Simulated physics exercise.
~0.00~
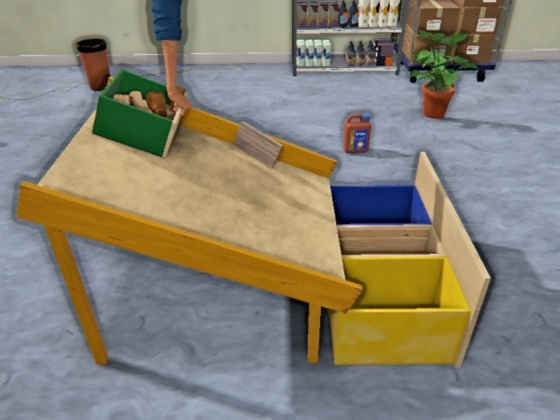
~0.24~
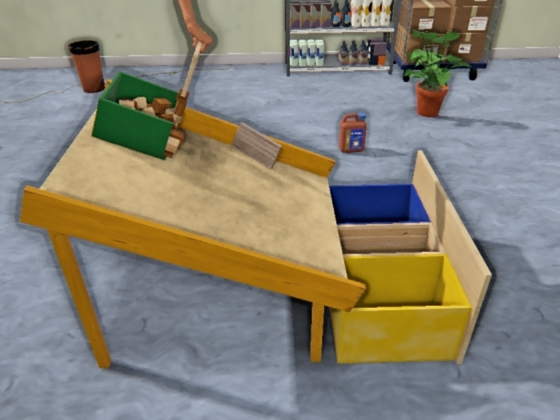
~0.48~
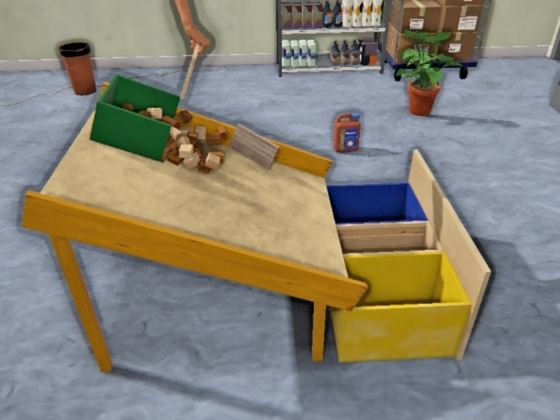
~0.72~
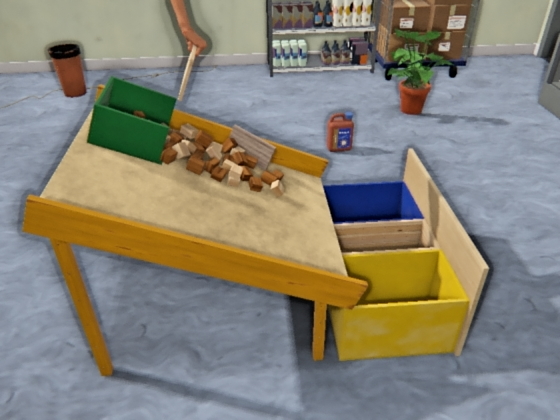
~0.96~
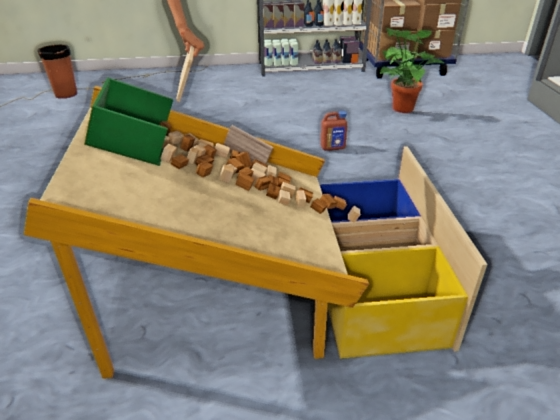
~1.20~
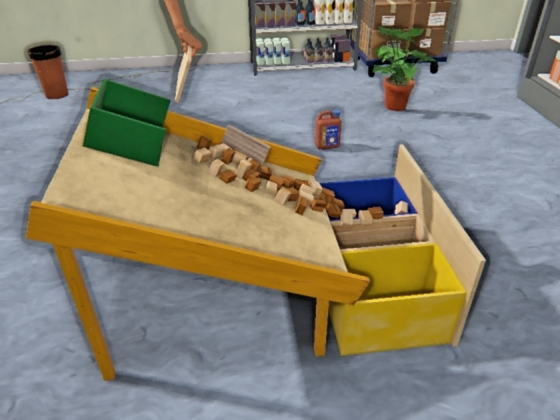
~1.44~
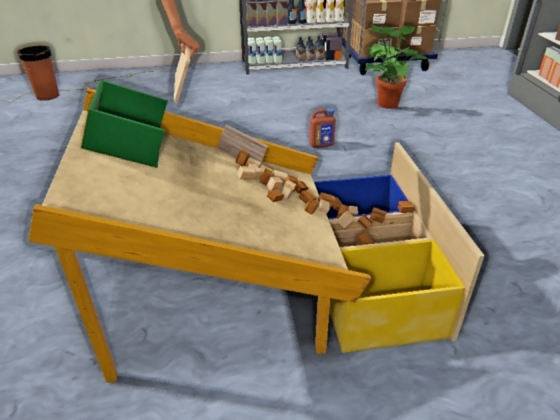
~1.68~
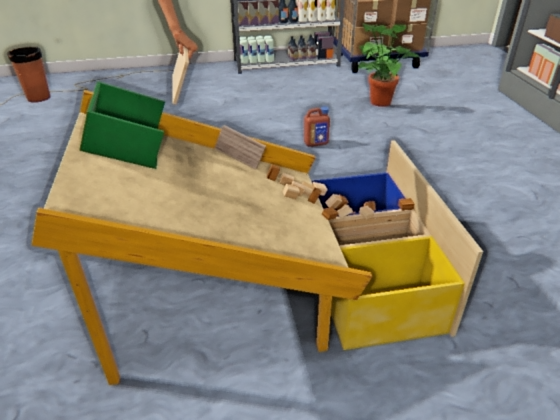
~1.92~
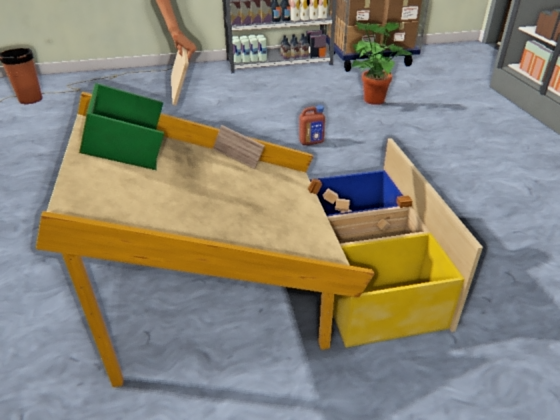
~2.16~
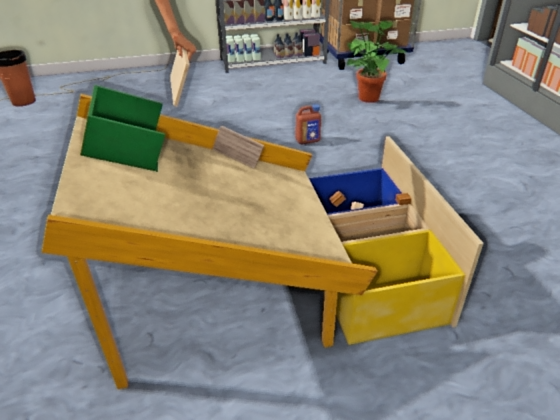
A sloping wooden table with orange-yellow edges stands on a grey floor, seen from above by a slowly drifting camera, with a green bin of wooden blocks at its upper left. Blue, wooden and yellow containers sit beyond its lower right end, with shelves, boxes and a potted plant behind. A hand raises the bin's gate and holds it clear. The brown and tan blocks spill out, tumble down past an angled board and drop off the edge. Most land in the blue container at the back, others in the wooden one, leaving the slope bare and the yellow one empty.
